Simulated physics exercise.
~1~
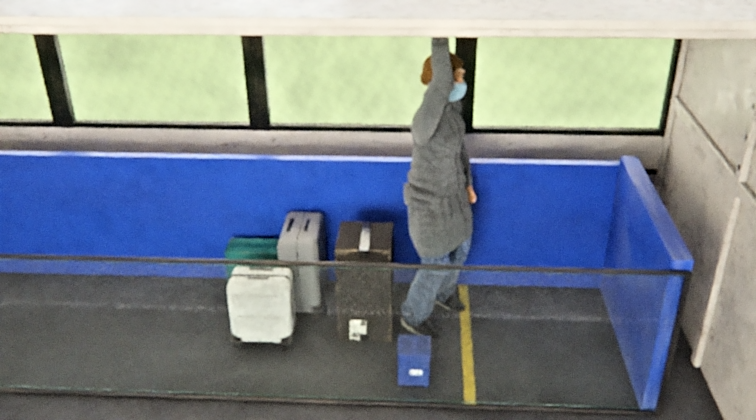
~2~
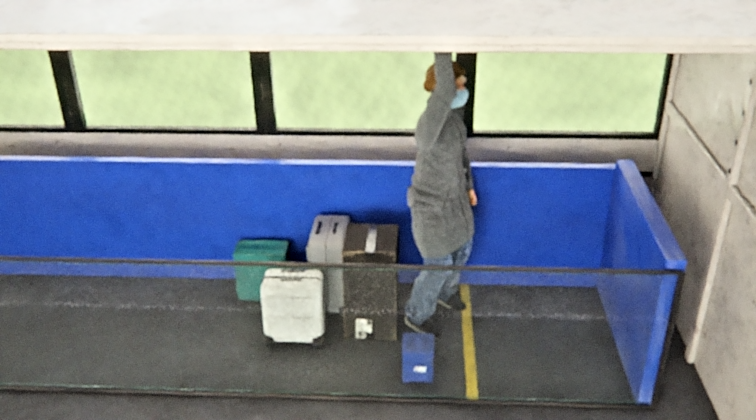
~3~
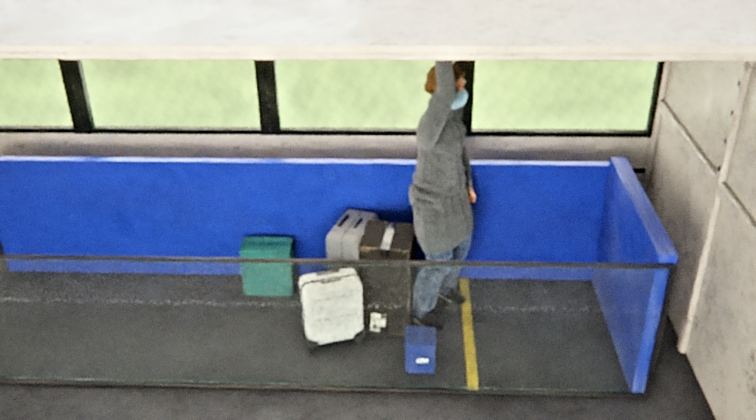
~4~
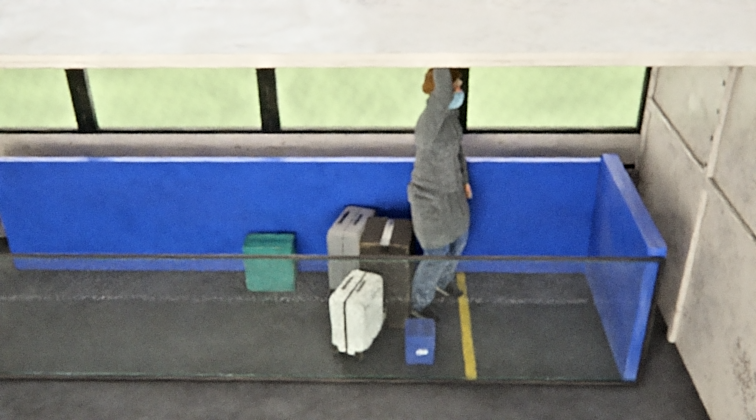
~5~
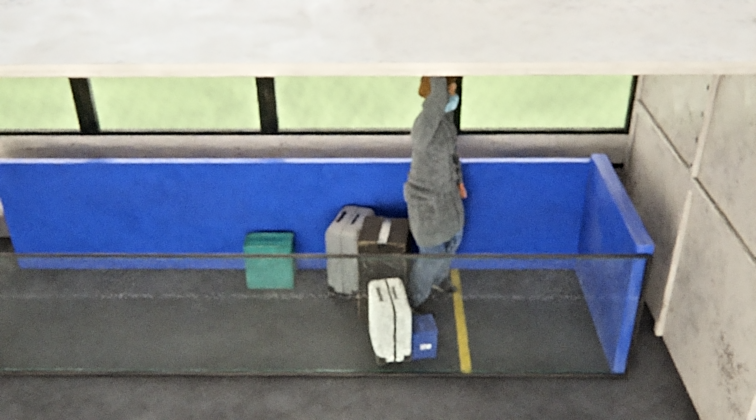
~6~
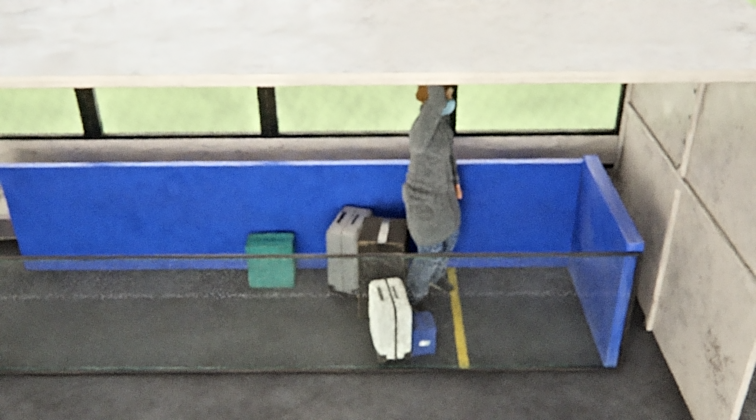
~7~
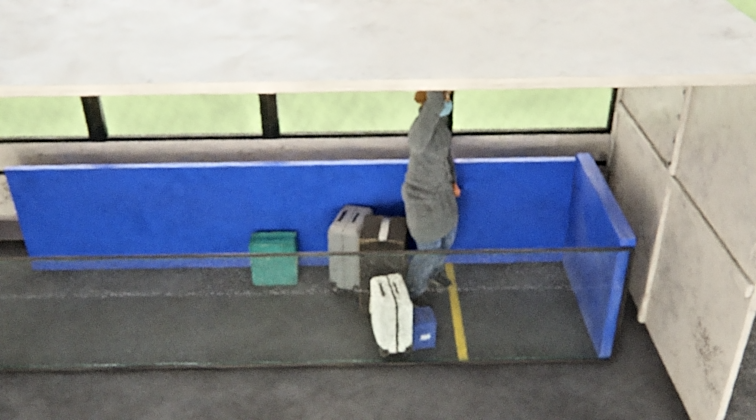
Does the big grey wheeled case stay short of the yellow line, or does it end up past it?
The big grey wheeled case stays short of the yellow line. It rolls right and comes to rest upright by the black bag.
